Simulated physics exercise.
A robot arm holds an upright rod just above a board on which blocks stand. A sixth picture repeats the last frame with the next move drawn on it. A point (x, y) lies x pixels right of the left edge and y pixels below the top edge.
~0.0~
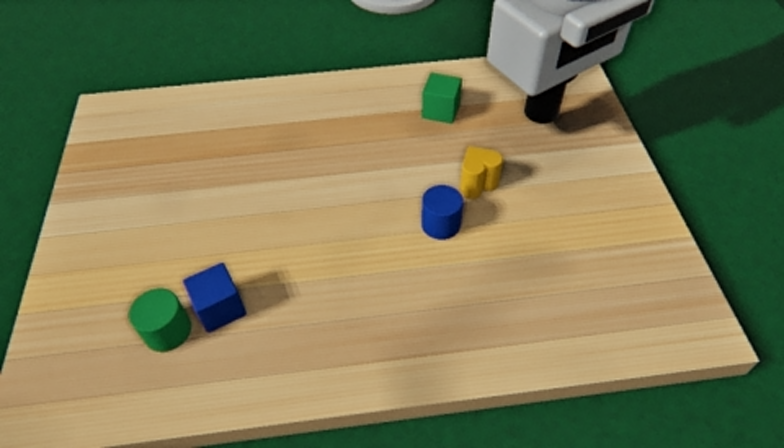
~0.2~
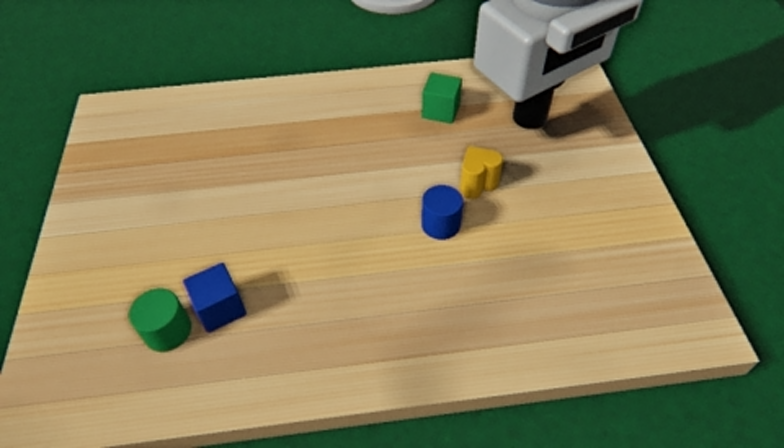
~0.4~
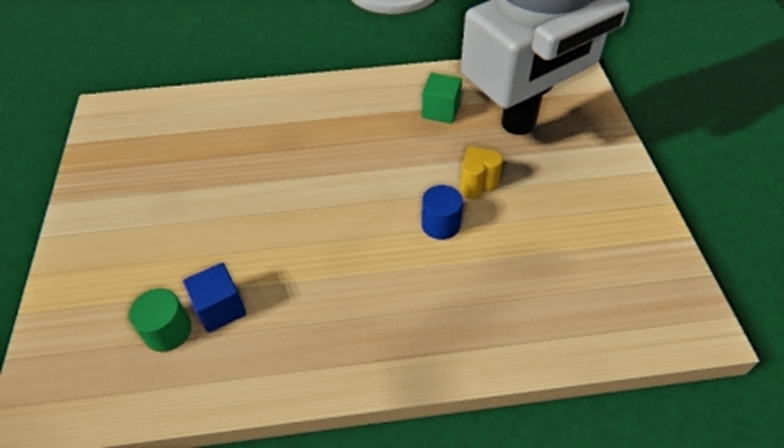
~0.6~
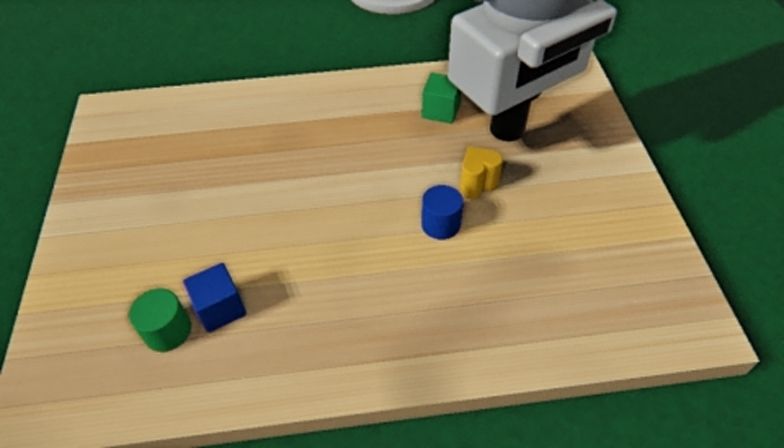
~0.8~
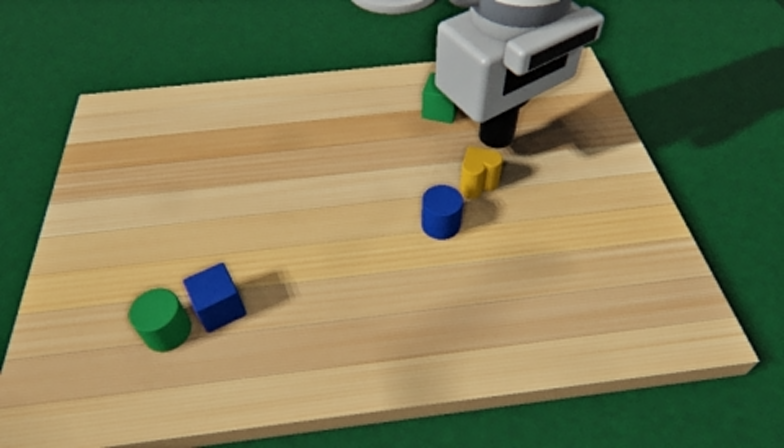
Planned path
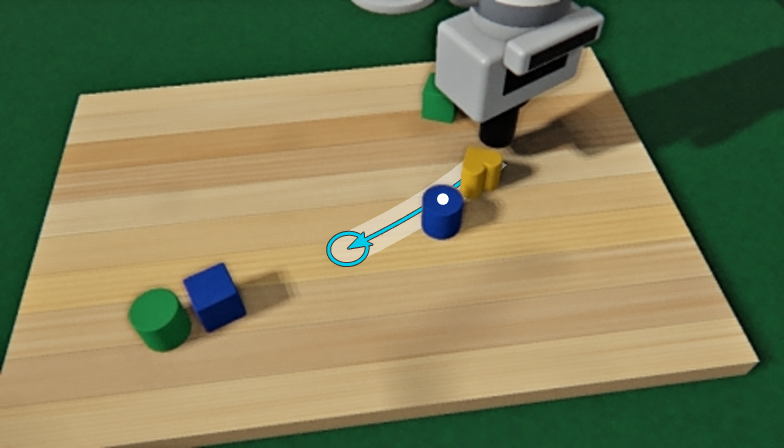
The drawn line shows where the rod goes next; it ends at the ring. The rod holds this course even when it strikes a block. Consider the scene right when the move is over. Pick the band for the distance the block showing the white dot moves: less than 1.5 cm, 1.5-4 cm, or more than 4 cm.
Distance: Between 1.5 and 4 cm.
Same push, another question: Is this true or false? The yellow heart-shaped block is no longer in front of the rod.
My answer: True.
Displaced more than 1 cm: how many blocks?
The push will move two blocks.
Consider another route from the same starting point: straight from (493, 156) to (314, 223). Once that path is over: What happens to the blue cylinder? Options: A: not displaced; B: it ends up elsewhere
A
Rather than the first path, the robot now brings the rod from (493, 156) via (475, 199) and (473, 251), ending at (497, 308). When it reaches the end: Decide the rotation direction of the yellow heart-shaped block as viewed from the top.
From overhead, clockwise.
Path on the board, from (493, 156) by way of (453, 188) and (404, 219) to (348, 249); the dot is on the blue cylinder.
The first path, step by step. One third of the way, rod (454, 169); blue cylinder (436, 213); yellow heart-shaped block (463, 190), turned 35° anticlockwise.
Two thirds of the way, rod (404, 201); blue cylinder (435, 216); yellow heart-shaped block (461, 195), turned 60° anticlockwise.
At the end, rod (346, 230); green square piece in place; blue cylinder (435, 216); yellow heart-shaped block (461, 195), turned 60° anticlockwise.
